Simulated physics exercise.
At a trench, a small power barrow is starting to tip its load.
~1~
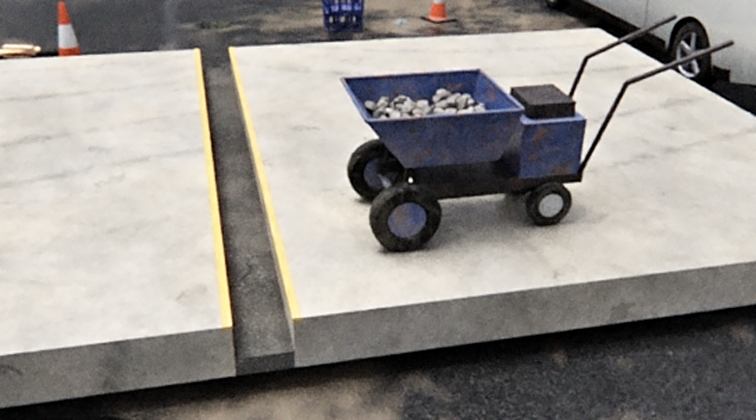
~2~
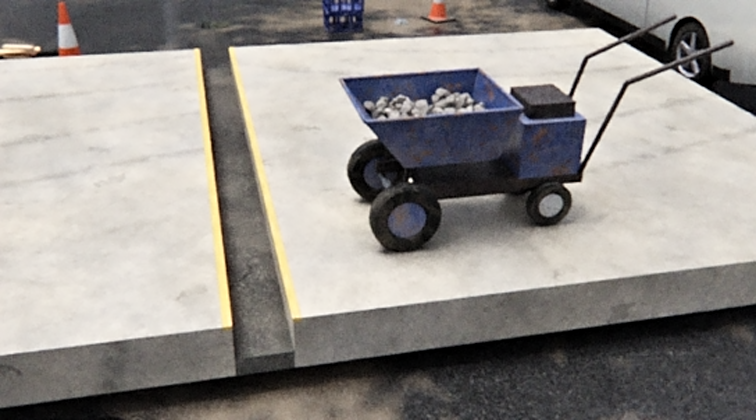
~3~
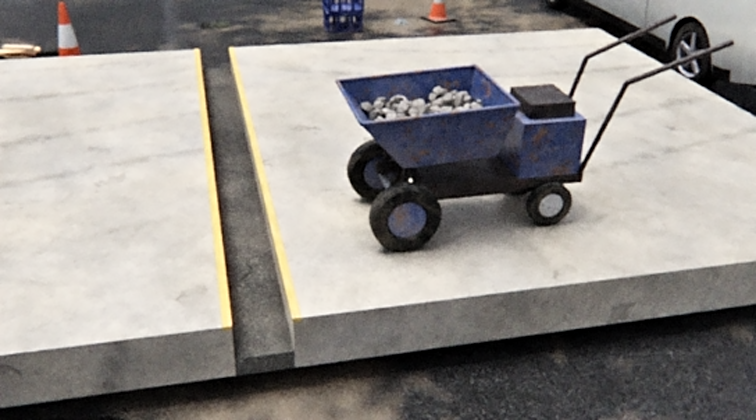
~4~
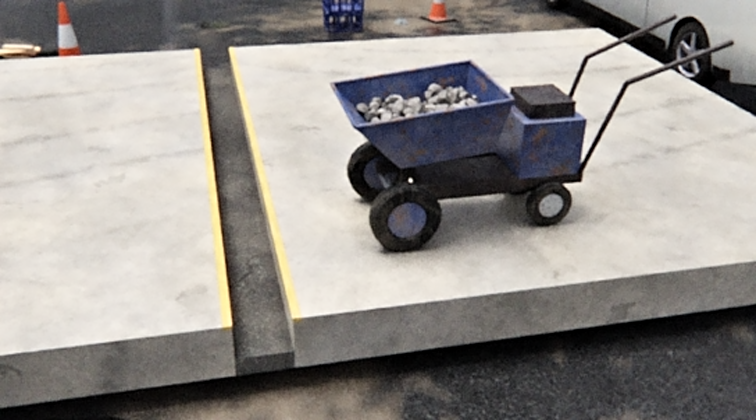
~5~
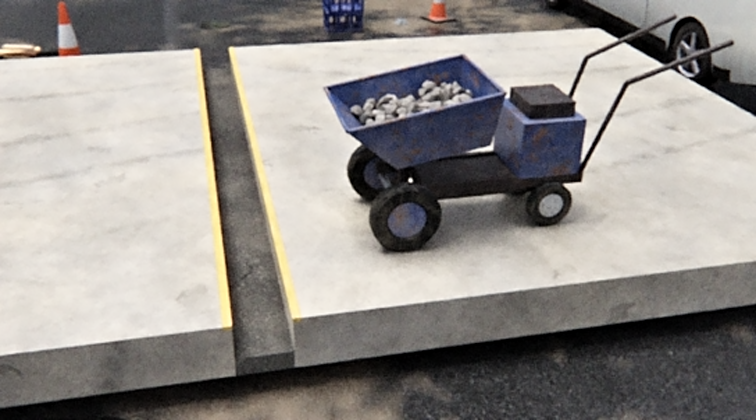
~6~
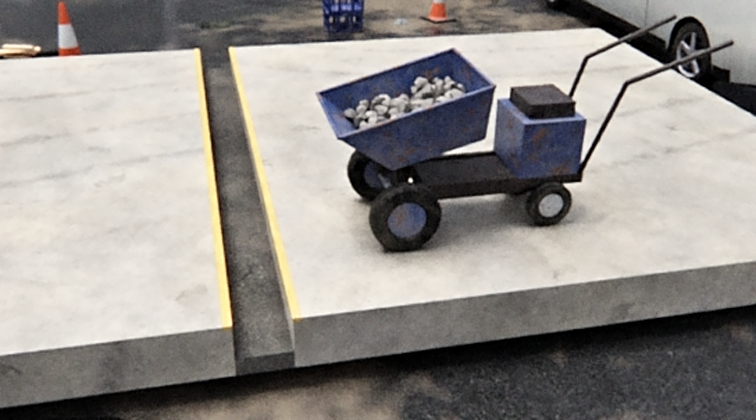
In the video, a blue power barrow loaded with broken stones stands on a pale slab to the right of a narrow trench. Its skip starts level, then gradually tilts forward to the left while the wheels stay still.
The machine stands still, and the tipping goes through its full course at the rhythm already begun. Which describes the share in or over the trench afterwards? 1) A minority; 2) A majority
2.
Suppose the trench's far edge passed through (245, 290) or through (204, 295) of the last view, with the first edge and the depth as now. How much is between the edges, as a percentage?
Roughly 60 percent first and 90 percent second.
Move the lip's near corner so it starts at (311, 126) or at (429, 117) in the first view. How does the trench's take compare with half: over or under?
The first place leaves the lesser portion between the edges, the second place the lesser portion.
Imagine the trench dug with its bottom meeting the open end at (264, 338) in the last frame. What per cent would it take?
Something like 60 %.
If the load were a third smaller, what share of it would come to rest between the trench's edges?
About 90 %.
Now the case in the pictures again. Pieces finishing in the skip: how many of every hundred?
I reckon some 10 percent.
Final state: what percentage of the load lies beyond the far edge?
Around 0 per cent.
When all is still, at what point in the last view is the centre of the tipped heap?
Near pixel (252, 253).
Soon, skip tipped steeply; all in the skip.
A while on, skip tipped right over; most in the skip; a stray few short of the trench; a small part in or heaped over the trench; a stray few falling.
Towards the end, skip tipped right over; about a quarter in the skip; a small part short of the trench; most in or heaped over the trench; a stray few beyond it.
Finally, skip tipped right over; a small part in the skip; a small part short of the trench; most in or heaped over the trench; a stray few beyond it.
